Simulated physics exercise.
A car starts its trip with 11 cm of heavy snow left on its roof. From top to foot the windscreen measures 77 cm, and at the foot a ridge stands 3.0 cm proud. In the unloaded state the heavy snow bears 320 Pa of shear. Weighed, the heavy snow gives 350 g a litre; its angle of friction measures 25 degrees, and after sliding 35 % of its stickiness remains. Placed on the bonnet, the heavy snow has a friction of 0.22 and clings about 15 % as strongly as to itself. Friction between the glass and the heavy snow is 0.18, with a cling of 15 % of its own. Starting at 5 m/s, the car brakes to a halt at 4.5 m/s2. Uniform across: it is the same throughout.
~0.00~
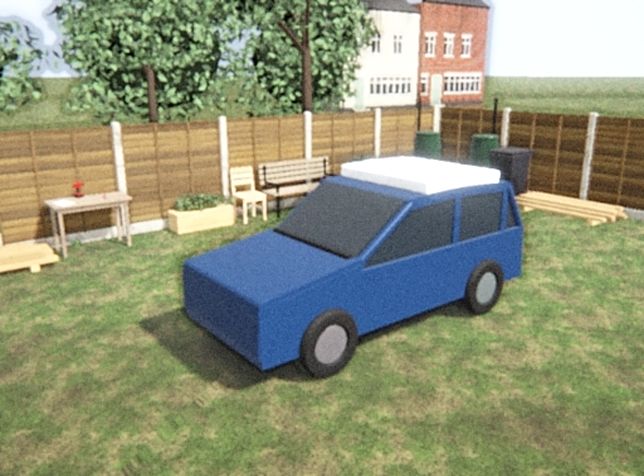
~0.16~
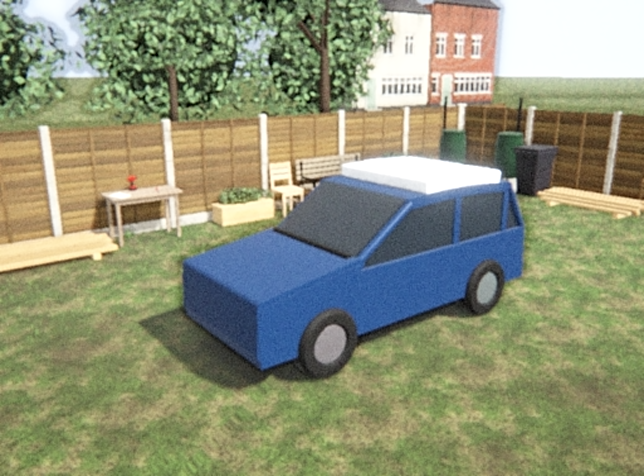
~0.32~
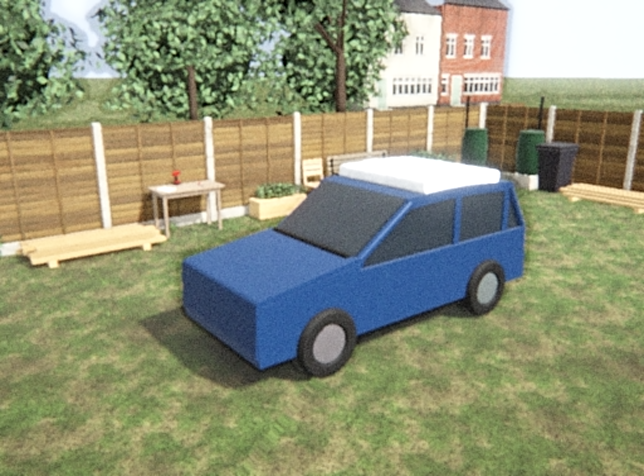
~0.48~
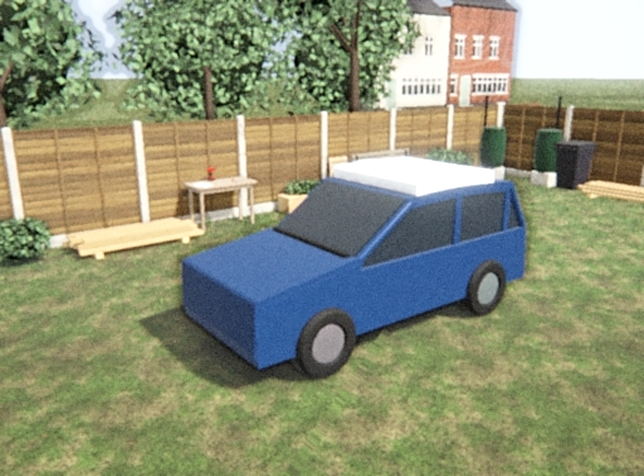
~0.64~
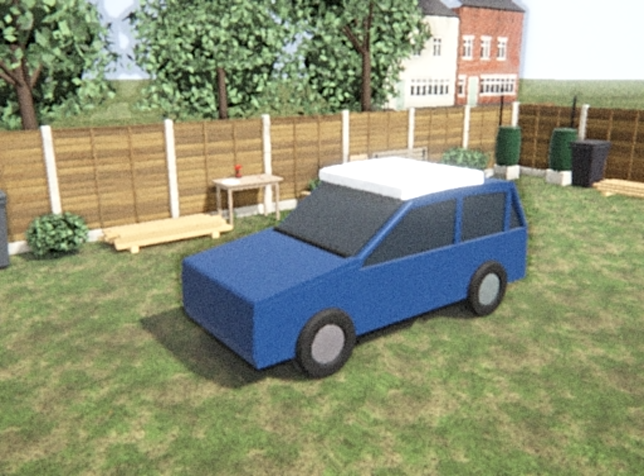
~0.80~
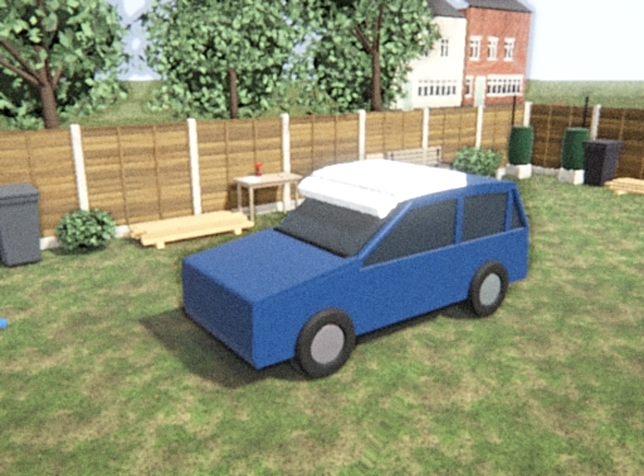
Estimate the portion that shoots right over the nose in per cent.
I would say about 94 %.
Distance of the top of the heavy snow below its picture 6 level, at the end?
By my estimate, near 50 cm.
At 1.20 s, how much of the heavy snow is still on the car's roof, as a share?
0 per cent.
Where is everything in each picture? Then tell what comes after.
The first frame shows foremost bit of the heavy snow at (428, 182).
The second frame shows foremost bit of the heavy snow at (428, 182).
The third frame shows foremost bit of the heavy snow at (426, 182), its middle shifted 3.0 cm.
The fourth frame shows foremost bit of the heavy snow at (418, 185), its middle shifted 13 cm.
The fifth frame shows foremost bit of the heavy snow at (403, 191), its middle shifted 32 cm, 6 % of it past the top of the windscreen, in one piece.
The sixth frame shows foremost bit of the heavy snow at (378, 210), its middle shifted 60 cm, 31 % of it past the top of the windscreen, cracking.
After 1.20 s, none of the snow is on the roof, 24 % on the glass, 76 % on the bonnet and none has gone off the nose.
After 1.67 s, none of the snow is on the roof, 1 % on the glass, 21 % on the bonnet and 78 % has gone off the nose.
After 2.14 s, none of the snow is on the roof, 1 % on the glass, 5 % on the bonnet and 94 % has gone off the nose.
After 2.61 s, none of the snow is on the roof, 1 % on the glass, 5 % on the bonnet and 94 % has gone off the nose.
After 2.71 s, none of the snow is on the roof, 1 % on the glass, 5 % on the bonnet and 94 % has gone off the nose.
